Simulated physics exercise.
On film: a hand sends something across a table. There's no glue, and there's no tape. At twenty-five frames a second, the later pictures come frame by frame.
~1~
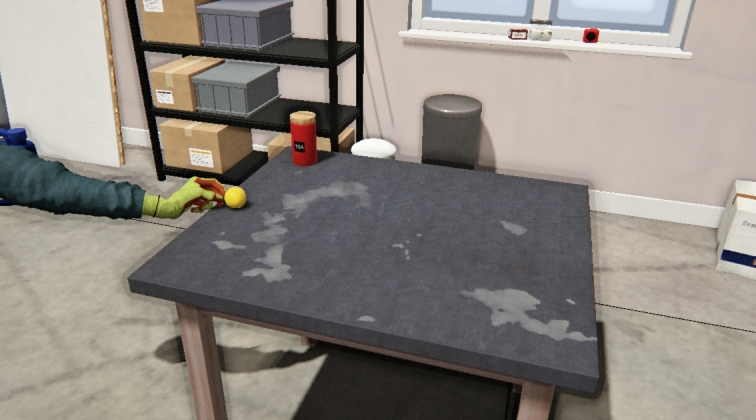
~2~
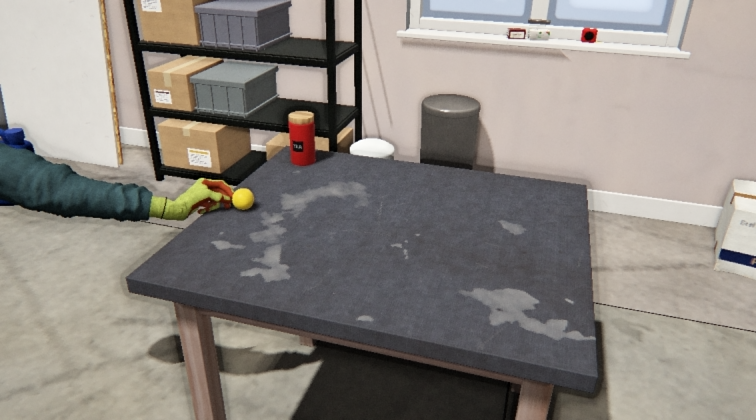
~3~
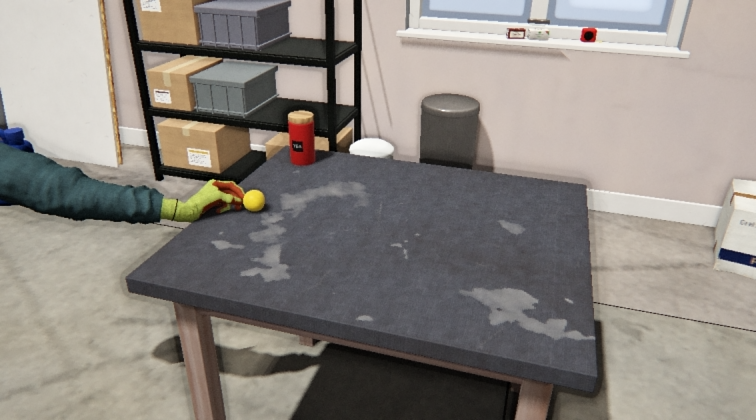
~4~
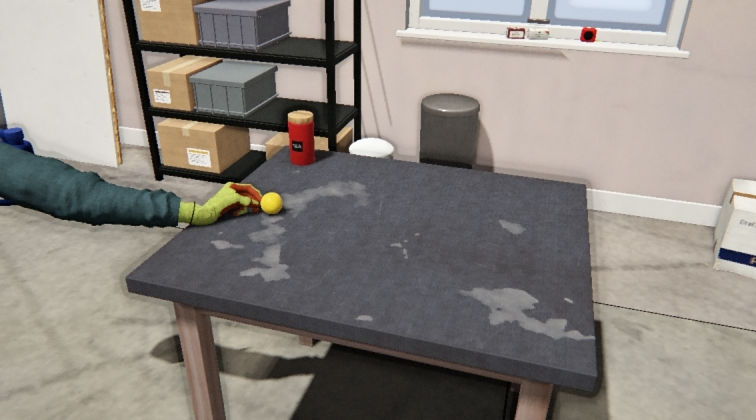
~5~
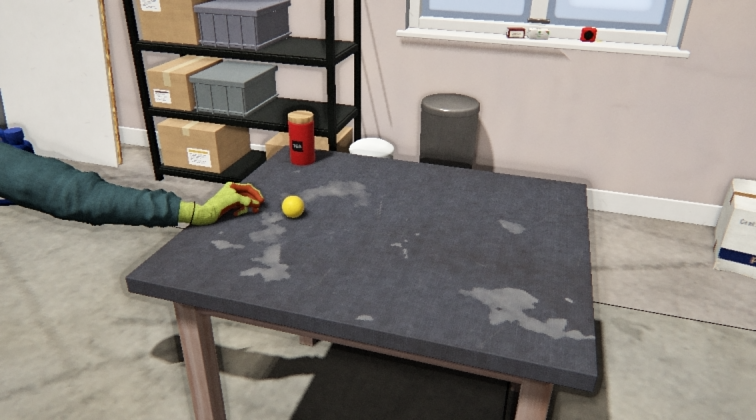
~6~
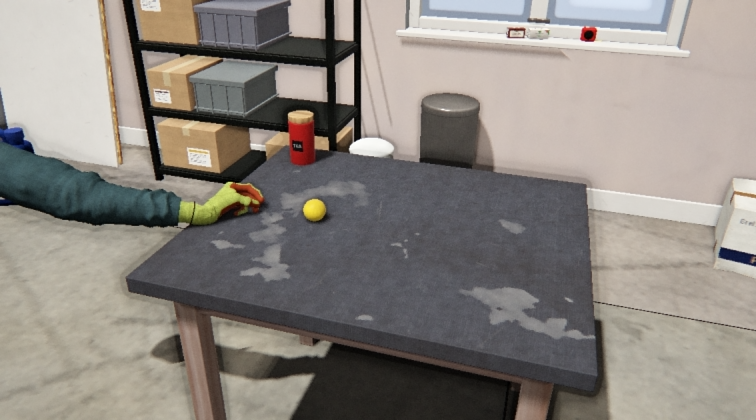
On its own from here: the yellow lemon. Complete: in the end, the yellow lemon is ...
... off the table.
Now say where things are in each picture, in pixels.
Under the hand; yellow lemon (236, 198), in the first frame.
Under the hand; yellow lemon (243, 199), in the second frame.
Under the hand; yellow lemon (254, 201), in the third frame.
Yellow lemon (272, 204), in the fourth frame.
Yellow lemon (293, 207) moved about its own width, in the fifth frame.
Yellow lemon (315, 210) moved well along, in the sixth frame.
Then, 0.20 s later than the last frame, yellow lemon moved well along near (426, 228).
Then, 0.50 s later than the last frame, yellow lemon now off the table.
Then, 0.90 s later than the last frame, things are still on the move.
When it is over, off the table, yellow lemon.
